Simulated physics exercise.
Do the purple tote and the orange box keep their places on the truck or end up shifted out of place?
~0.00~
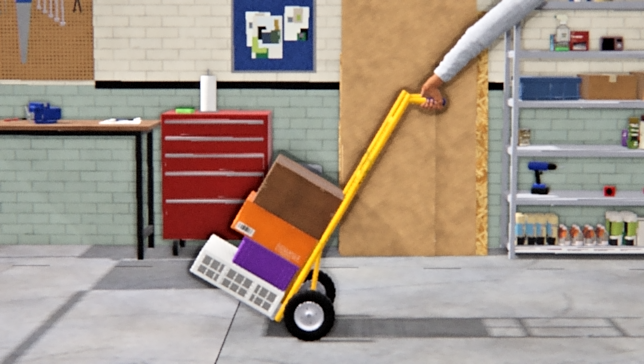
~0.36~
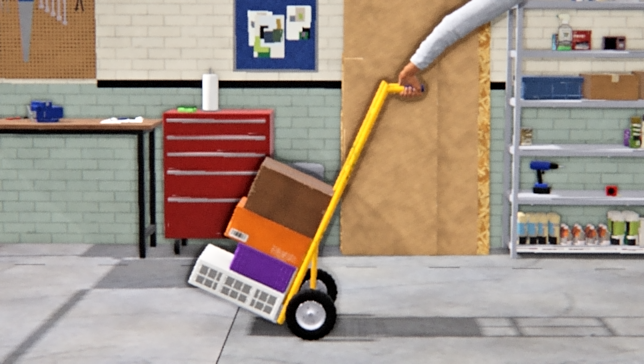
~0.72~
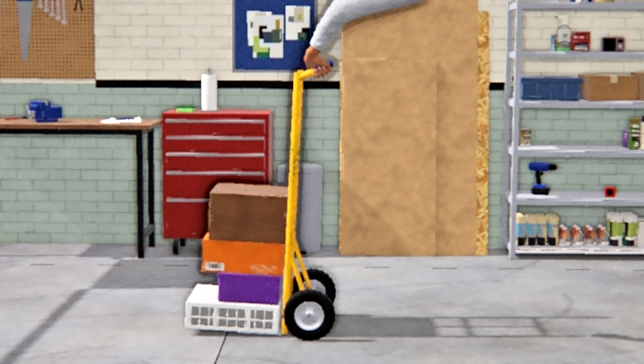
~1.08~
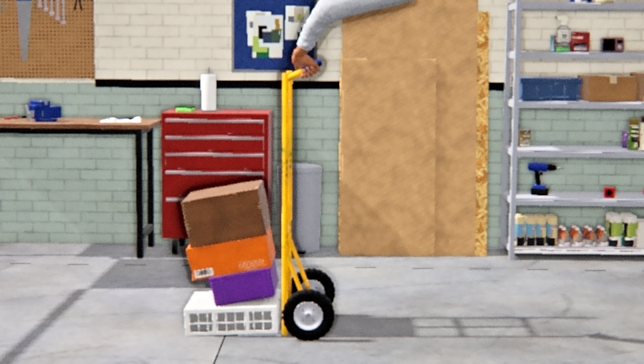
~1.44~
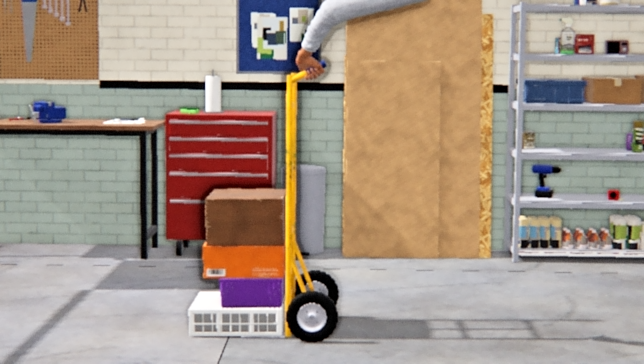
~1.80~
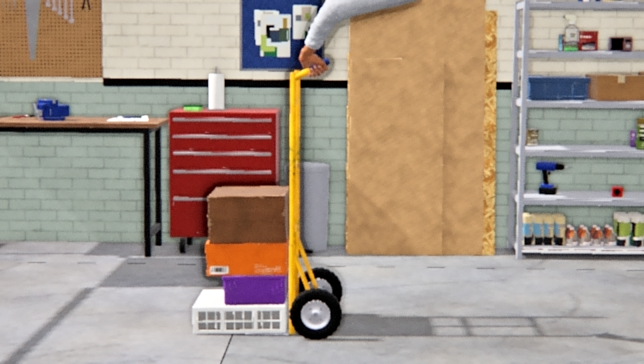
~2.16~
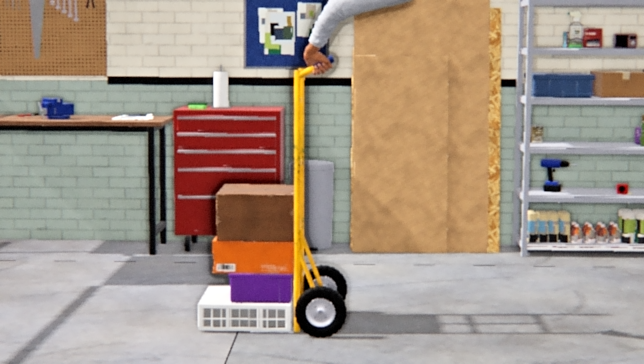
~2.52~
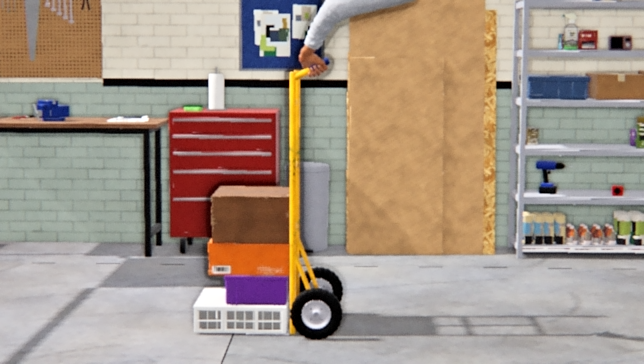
They both keep their places. They tip to the left when the truck stops, then settle back into the stack.
To begin with, a hand holds a yellow sack truck tilted back to the right in a workshop, with a white crate, a purple tote, an orange box and a brown box stacked on it. The arm swings the handle up and to the left until the truck stands upright. As it stops, the upper three items tip to the left, away from the frame, while the white crate stays nearly flat. They then rock back and settle. In the end the truck stands upright, still held, with all four items stacked in place.
